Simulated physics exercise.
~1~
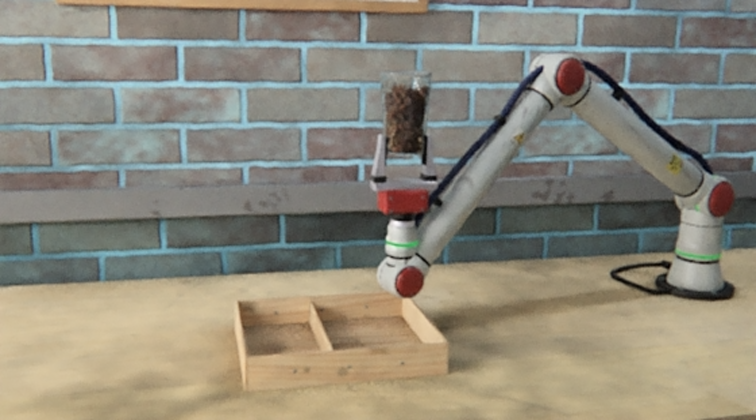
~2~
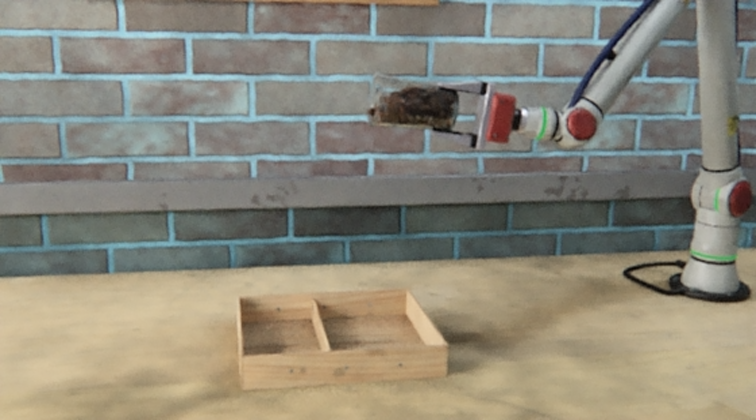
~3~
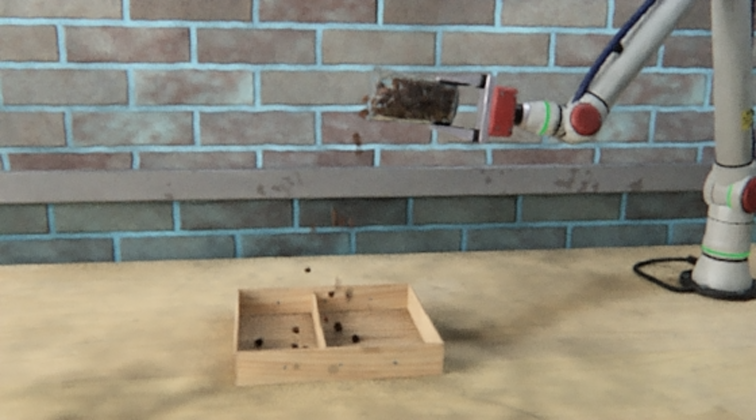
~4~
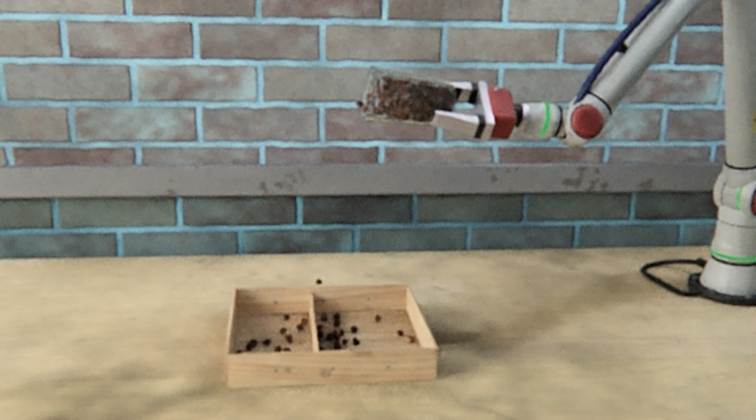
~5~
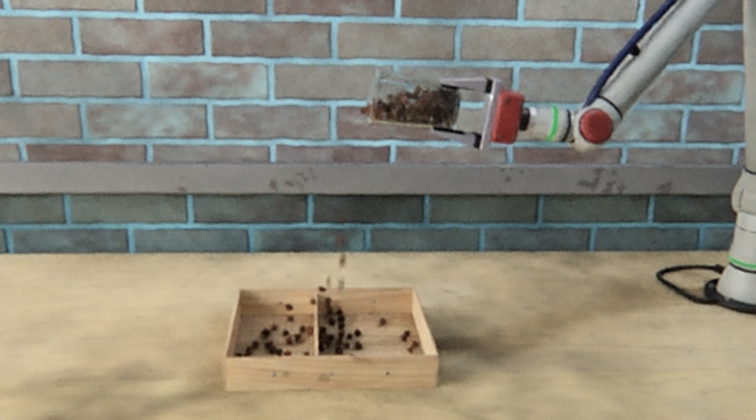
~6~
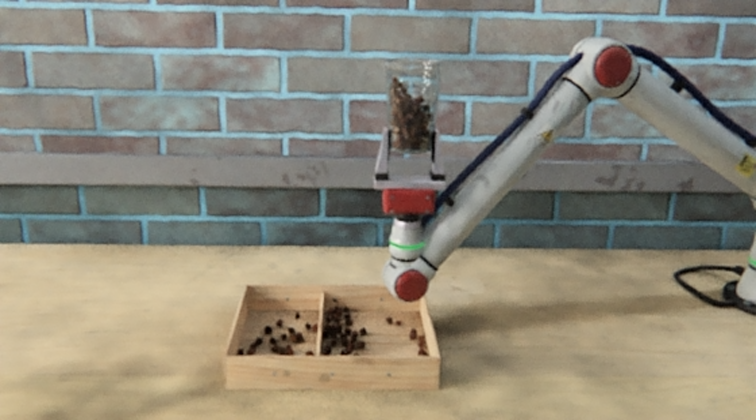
On a tabletop before a brick wall, a robot arm raised a clear tumbler of brown pellets and tipped it sideways over a divided wooden tray, scattering pellets into both sections, then turned it upright with plenty still inside.
